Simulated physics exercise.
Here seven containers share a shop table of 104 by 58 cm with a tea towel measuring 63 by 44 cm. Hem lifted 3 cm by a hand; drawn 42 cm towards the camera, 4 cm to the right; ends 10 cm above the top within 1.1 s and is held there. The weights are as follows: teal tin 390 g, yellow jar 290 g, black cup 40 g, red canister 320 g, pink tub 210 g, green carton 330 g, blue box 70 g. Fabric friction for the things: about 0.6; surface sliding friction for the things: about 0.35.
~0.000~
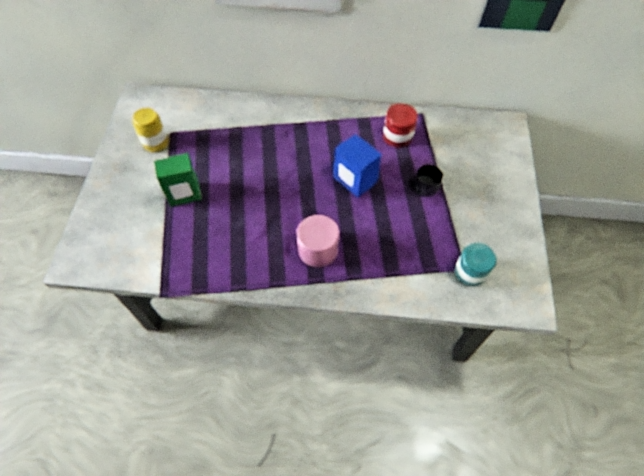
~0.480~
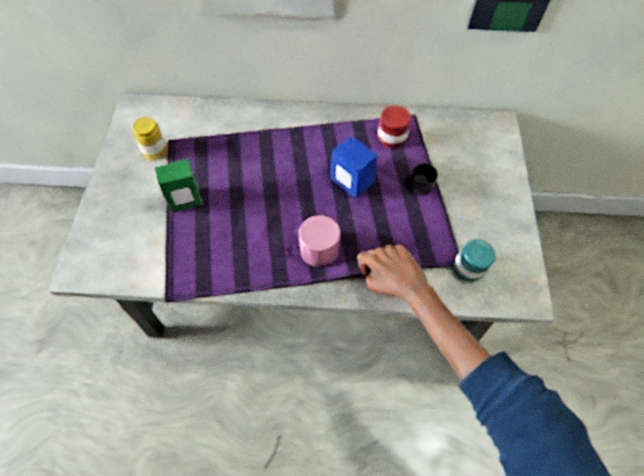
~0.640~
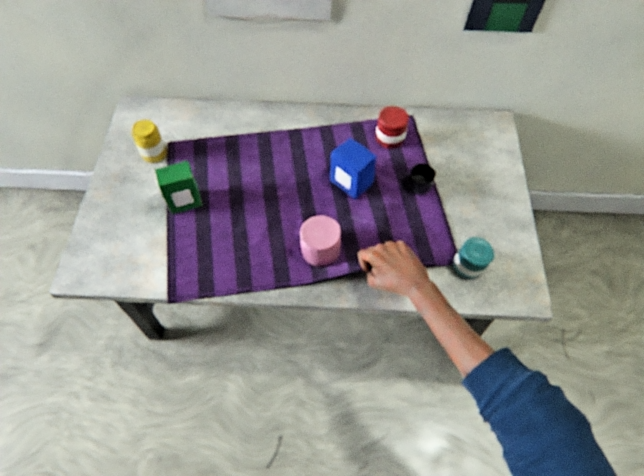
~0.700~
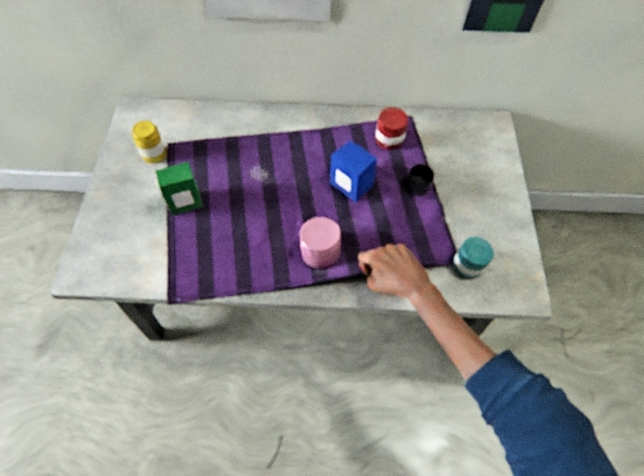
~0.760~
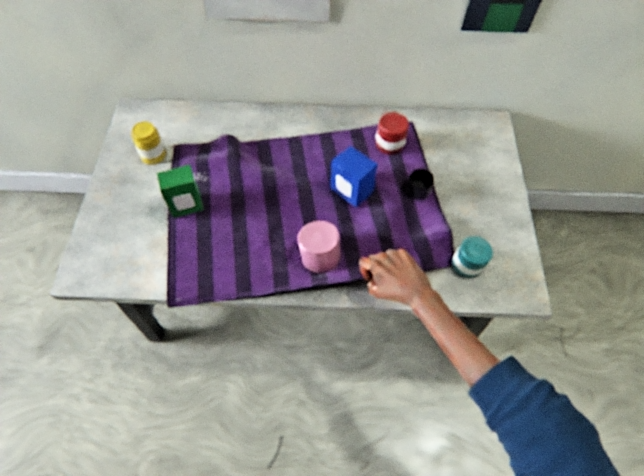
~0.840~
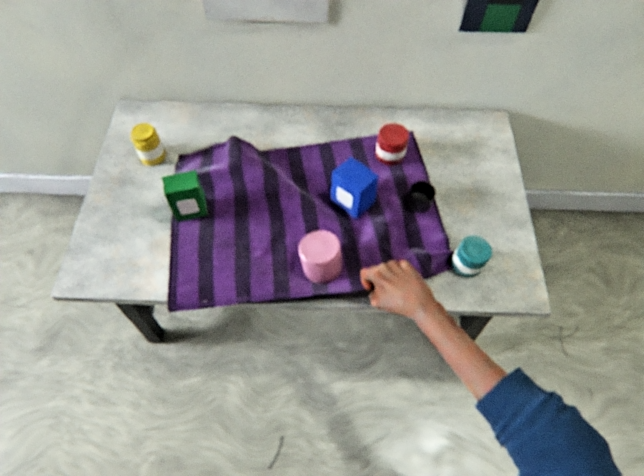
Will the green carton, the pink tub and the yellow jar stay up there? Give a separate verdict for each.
Result: Green carton: Gone, pink tub: Gone, yellow jar: Still there.
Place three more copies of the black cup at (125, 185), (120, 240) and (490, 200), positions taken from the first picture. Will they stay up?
In that order: Stays on, stays on, stays on.
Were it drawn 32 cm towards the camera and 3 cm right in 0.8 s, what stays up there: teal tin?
Outcome: Teal tin is still there.
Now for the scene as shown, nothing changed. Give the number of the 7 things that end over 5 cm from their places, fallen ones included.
5 in all.
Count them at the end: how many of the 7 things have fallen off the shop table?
It adds up to 5.
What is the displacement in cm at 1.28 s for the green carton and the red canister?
The green carton is about 20 cm off and the red canister about 30 cm.
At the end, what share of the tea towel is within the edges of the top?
I'd say close to 0 per cent of it.
At 1.1 s, 80 % of the tea towel is still over the top; pink tub 14 cm off its start, green carton 10 cm off its start, blue box 18 cm off its start.
At 1.3 s, 55 % of the tea towel is still over the top; pink tub 26 cm off its start, green carton 21 cm off its start, blue box 32 cm off its start.
At 1.5 s, 20 % of the tea towel is still over the top; pink tub 38 cm off its start at (350, 427), green carton 34 cm off its start at (258, 293), blue box 45 cm off its start at (382, 350).
At 1.7 s, 0 % of the tea towel is still over the top; pink tub over the edge, green carton over the edge, red canister on its side, 56 cm off its start.
At 3.3 s, 0 % of the tea towel is still over the top; pink tub over the edge, green carton over the edge, yellow jar 0 cm off its start at (142, 131), red canister over the edge.
